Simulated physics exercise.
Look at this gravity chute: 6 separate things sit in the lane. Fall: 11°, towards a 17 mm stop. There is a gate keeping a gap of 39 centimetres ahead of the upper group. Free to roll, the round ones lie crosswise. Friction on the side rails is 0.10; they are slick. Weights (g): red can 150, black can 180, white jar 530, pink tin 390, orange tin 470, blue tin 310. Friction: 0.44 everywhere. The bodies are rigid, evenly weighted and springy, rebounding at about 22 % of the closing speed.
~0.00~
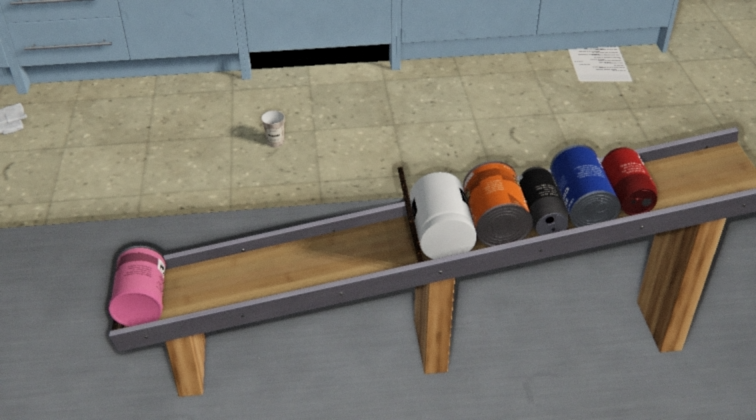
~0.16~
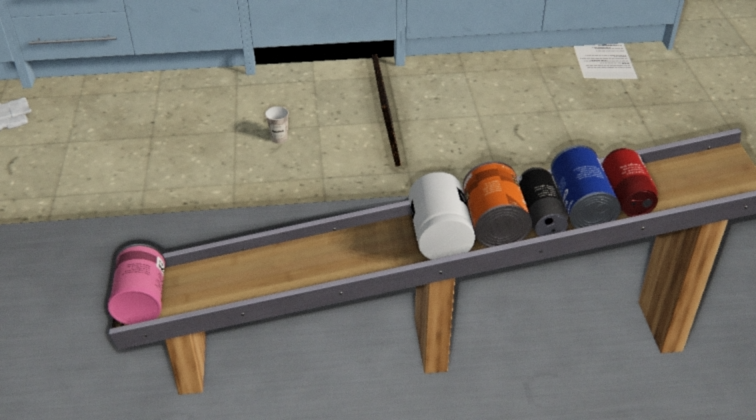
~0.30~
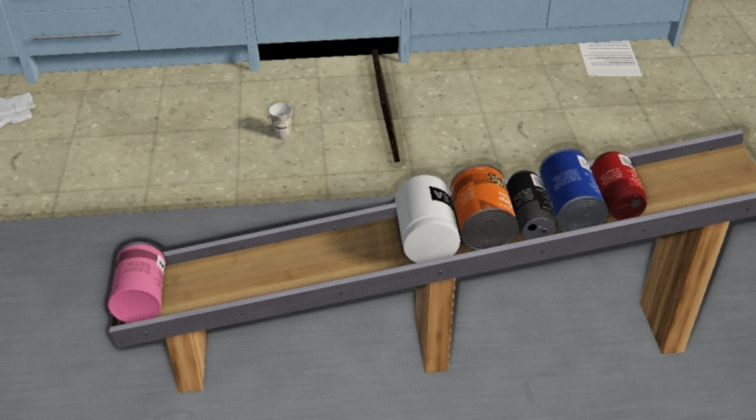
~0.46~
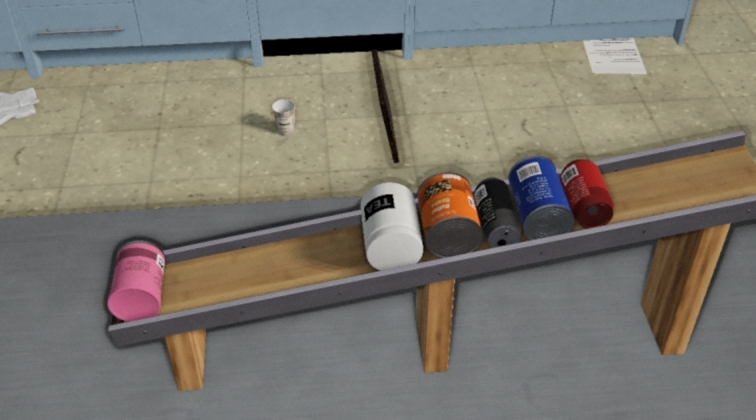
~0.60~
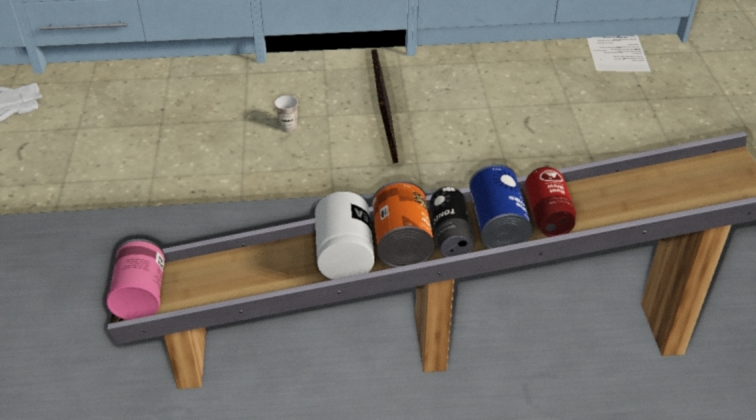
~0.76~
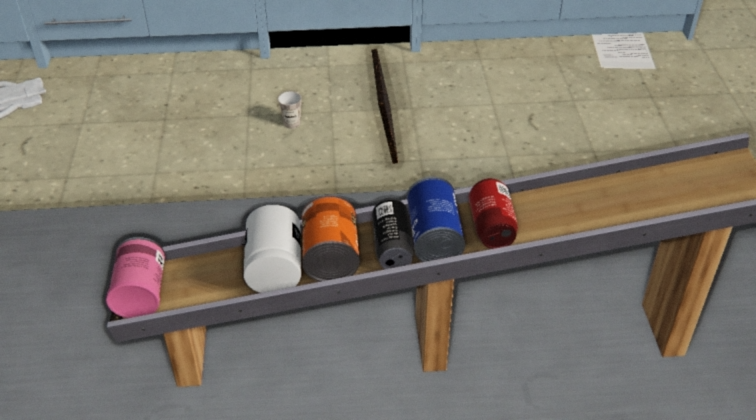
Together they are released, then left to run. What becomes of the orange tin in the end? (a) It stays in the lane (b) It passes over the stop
a.
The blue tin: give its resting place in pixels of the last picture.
My guess is roughly (270, 253).
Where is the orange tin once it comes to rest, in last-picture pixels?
Around pixel (185, 267).
After 0.96 s, leader 7 cm from the stop; orange tin near (241, 255).
After 1.46 s, leader 2 cm from the stop; pink tin now over the stop; orange tin near (211, 261).
In the end (2.1 s), over the stop, pink tin; the other 5 in the lane. In the last view, orange tin near (185, 267).
